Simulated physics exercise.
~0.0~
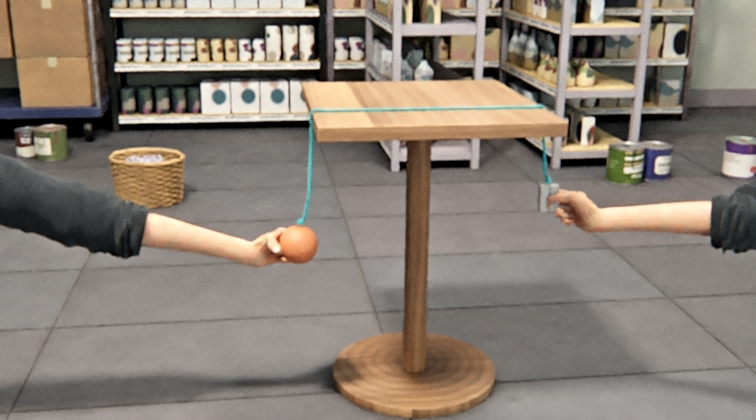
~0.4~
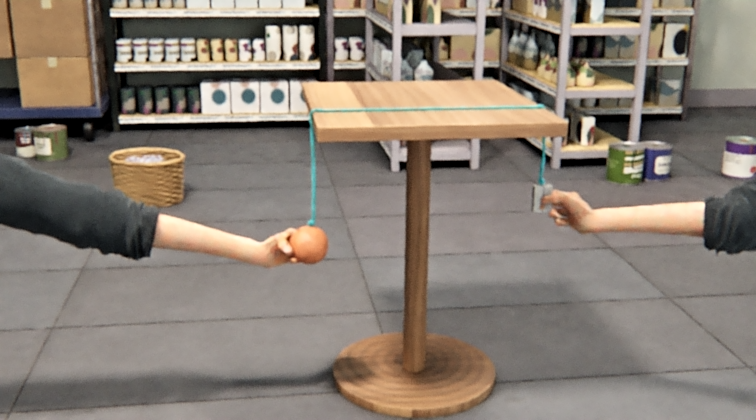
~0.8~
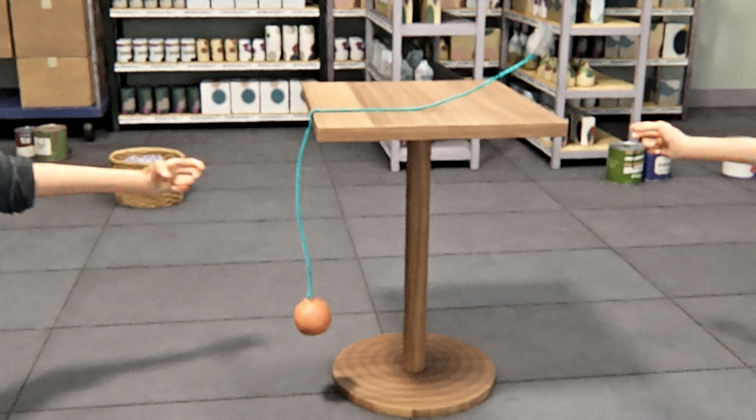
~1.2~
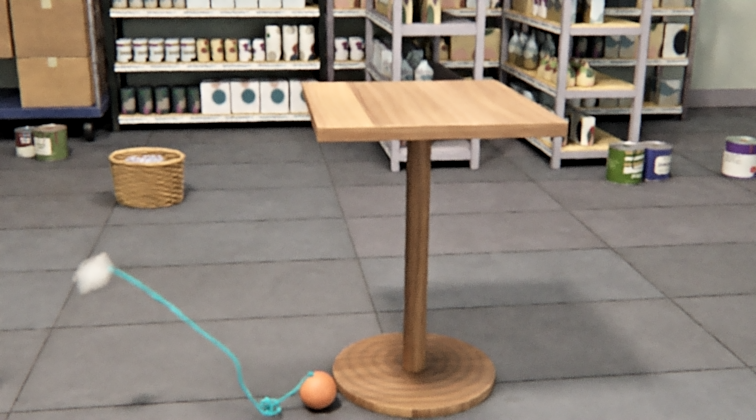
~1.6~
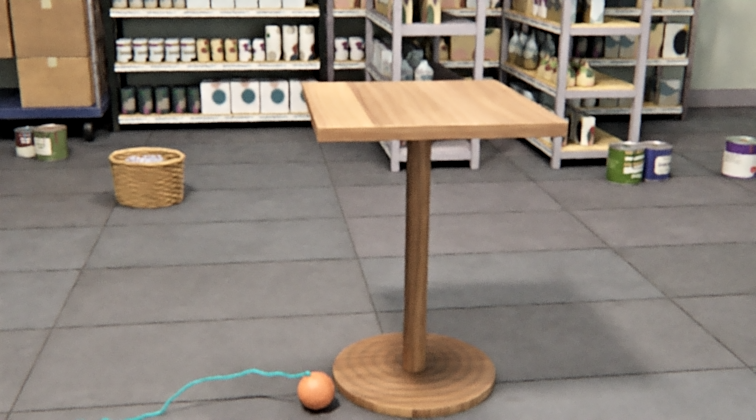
In a store with stocked shelves and paint cans, a teal string lies across a square wooden plant stand, its ends hanging off opposite sides. One hand holds an orange at the left while another holds a small grey matchbox at the right, and both shift slightly. The hands then let go and draw back, and the orange drops as the matchbox is pulled up to the tabletop. The string slides off leftward, and the orange reaches the floor beside the round base while the matchbox flies down to the left. Finally the orange rests there, the string trailing left out of view.
